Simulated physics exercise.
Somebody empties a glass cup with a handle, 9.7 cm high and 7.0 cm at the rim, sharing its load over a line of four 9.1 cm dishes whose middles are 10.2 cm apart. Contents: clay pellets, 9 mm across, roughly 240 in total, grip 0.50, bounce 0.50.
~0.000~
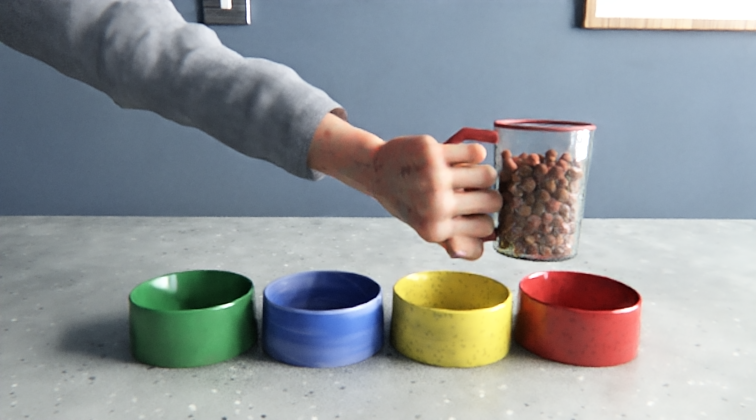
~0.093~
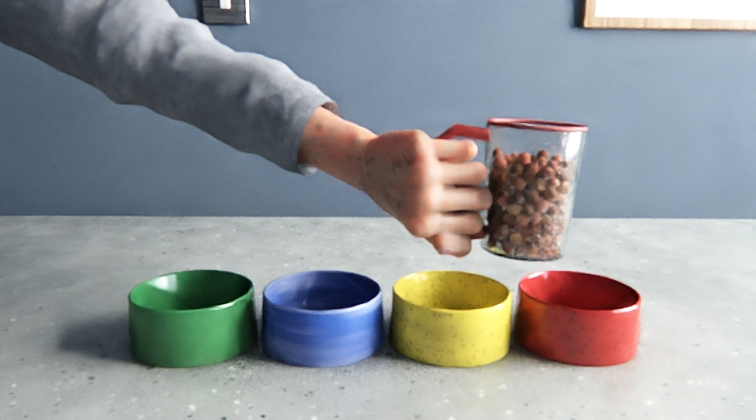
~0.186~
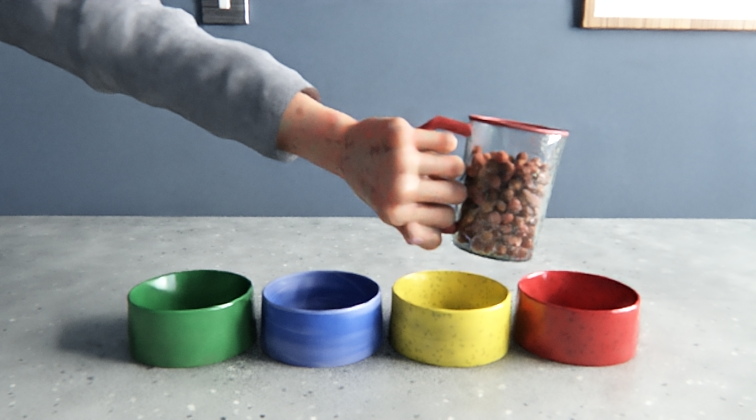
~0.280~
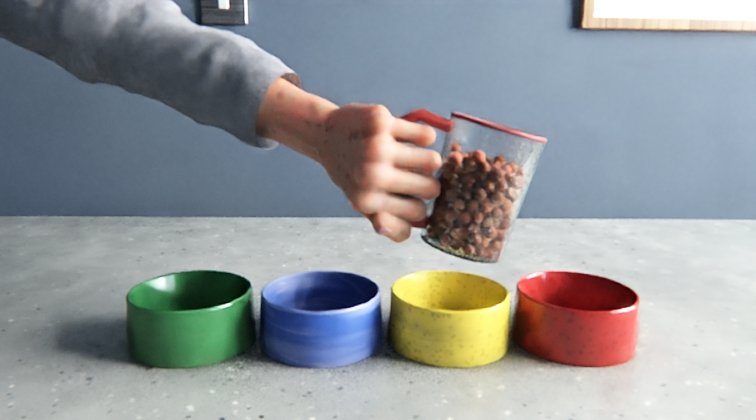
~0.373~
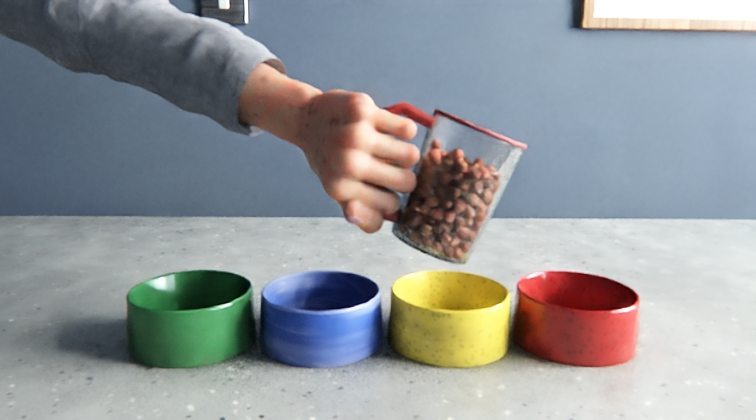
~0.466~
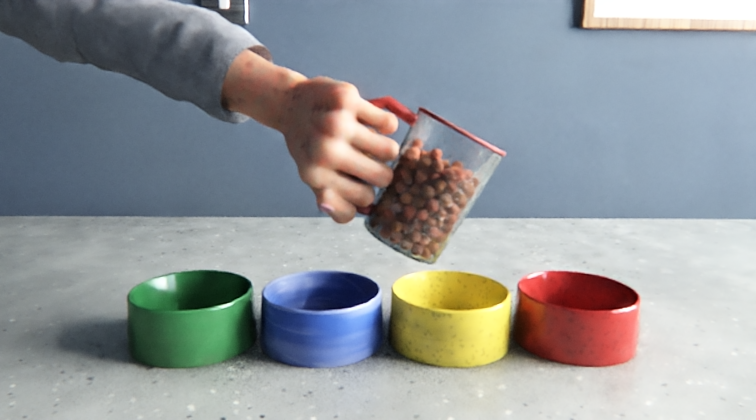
In this clip, a hand holding a clear, red-rimmed cup of small brown pellets by its handle moves left above a row of green, blue, yellow and red dishes, gradually tilting the cup toward the right.
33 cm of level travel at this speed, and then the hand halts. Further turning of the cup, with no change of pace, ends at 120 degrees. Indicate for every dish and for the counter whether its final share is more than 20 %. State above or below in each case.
In each case: Red dish below, blue dish below, green dish above, yellow dish below, counter below.
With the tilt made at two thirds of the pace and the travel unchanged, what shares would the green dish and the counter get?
Result: Green dish 100, counter 0.
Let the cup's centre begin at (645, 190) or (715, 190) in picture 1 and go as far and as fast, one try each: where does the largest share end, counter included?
Blue, then blue.
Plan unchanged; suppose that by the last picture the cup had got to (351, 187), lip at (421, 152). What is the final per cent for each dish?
Per cent kept: Red 0, blue 0, green 100, yellow 0.
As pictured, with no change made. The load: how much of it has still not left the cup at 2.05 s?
My guess is near 25 per cent.
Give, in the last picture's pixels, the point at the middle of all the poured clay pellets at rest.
About (193, 310).
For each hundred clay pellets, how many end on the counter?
Some 0 per cent.
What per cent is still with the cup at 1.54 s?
Roughly 95 per cent, give or take.
After 1.11 s, tilt 71 degrees; cup holds 100 %.
After 1.54 s, tilt 100 degrees; cup holds 95 %.
Then, at 2.05 s, tilt 120 degrees; cup holds 25 %, green 75 %.
At rest (2.8 s), red 0 %, blue 0 %, green 100 %, yellow 0 %, counter 0 %.
